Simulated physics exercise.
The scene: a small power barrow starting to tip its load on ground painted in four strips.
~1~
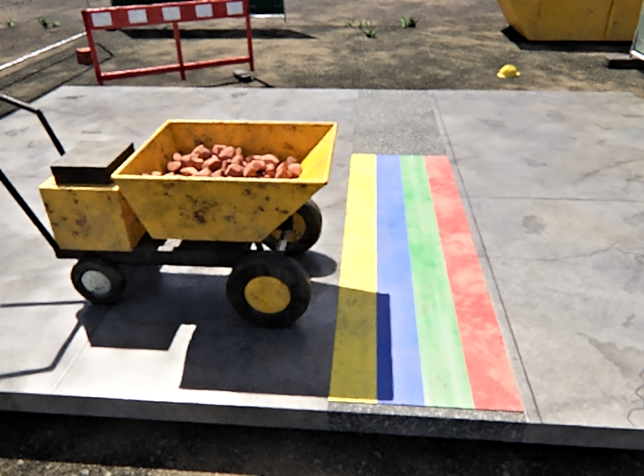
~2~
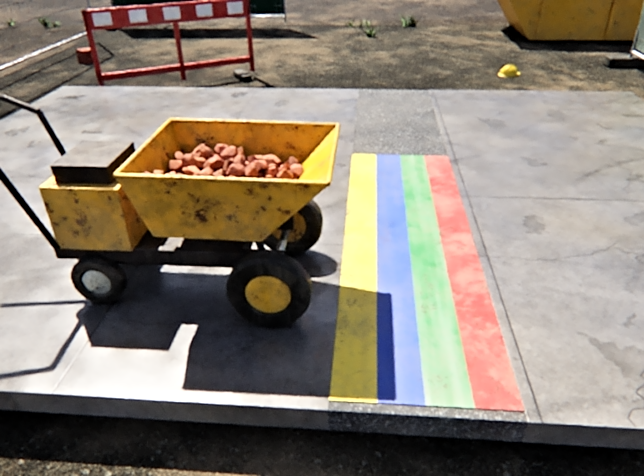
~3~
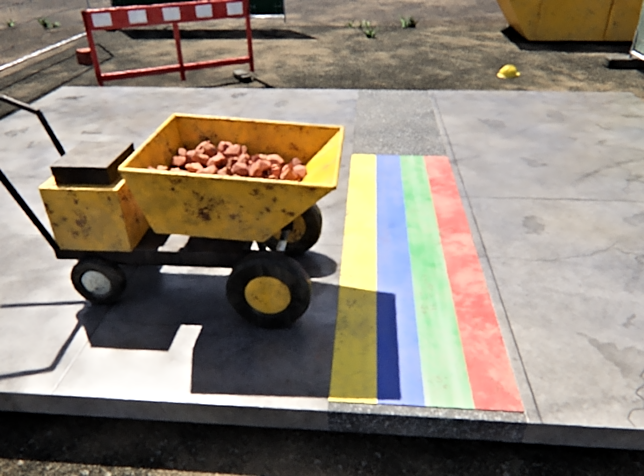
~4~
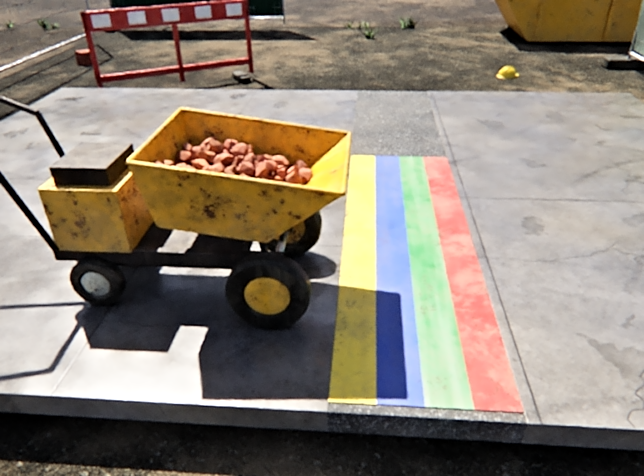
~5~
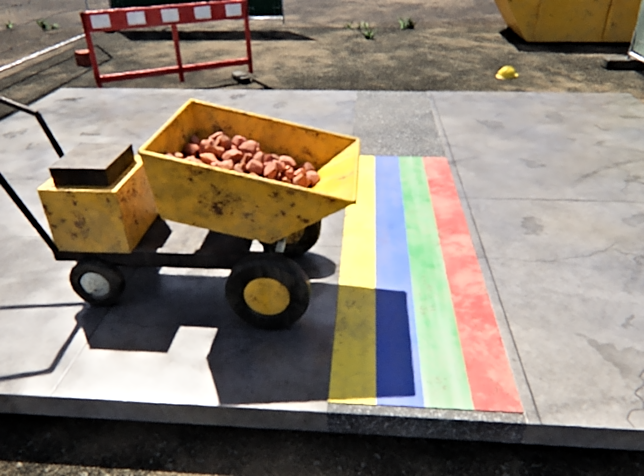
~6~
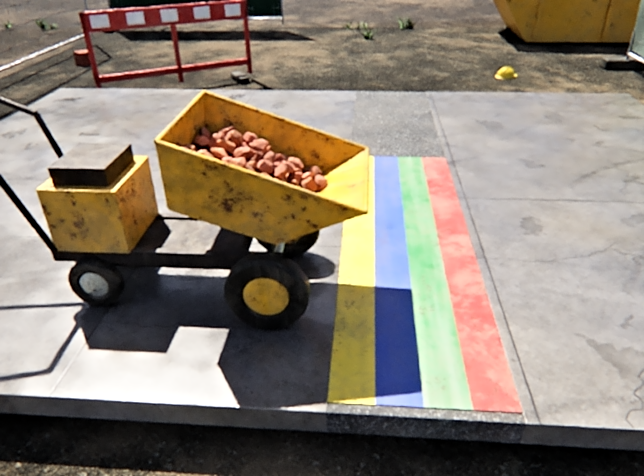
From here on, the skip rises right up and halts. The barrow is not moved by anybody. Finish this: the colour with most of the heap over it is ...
... Green.
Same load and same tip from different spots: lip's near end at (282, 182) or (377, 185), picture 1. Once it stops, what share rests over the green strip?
Close to 20 in a hundred, and close to 10 in a hundred.
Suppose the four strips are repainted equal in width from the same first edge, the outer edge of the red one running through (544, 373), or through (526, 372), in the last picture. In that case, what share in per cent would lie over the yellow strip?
About 0 % and 0 %.
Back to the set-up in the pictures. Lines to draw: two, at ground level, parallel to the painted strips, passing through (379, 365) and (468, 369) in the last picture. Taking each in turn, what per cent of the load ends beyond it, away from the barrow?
Near 70 % and 30 %.
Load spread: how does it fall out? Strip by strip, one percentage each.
Yellow strip around 0, blue strip around 5, green strip around 30, red strip around 15.
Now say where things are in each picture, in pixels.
The first frame shows lip of the skip near (325, 183), level; top of the load near (209, 174), lumps of rubble; yellow strip near (355, 357); blue strip near (398, 359); green strip near (443, 361); red strip near (488, 364).
The second frame shows lip of the skip near (328, 184), level; top of the load near (211, 173).
The third frame shows lip of the skip near (334, 188), tipped barely; top of the load near (214, 171).
The fourth frame shows lip of the skip near (343, 194), tipped a little; top of the load near (211, 171).
The fifth frame shows lip of the skip near (354, 202), tipped a little; top of the load near (220, 167).
The sixth frame shows lip of the skip near (366, 213), tipped clearly; top of the load near (211, 161); yellow strip near (353, 358); blue strip near (397, 361); green strip near (441, 363); red strip near (486, 365).
Shortly afterwards, skip tipped steeply; the whole lot in the skip.
Next, skip tipped right over; the bulk in the skip; only a few over the blue strip; a little over the green strip.
Some moments later, skip tipped right over; near a third in the skip; a little over the blue strip; near a third over the green strip; near a quarter over the red strip; a little off the paint.
In the end, skip tipped right over; near a third in the skip; none at all over the yellow strip; a little over the blue strip; near a third over the green strip; near a quarter over the red strip; a little off the paint.
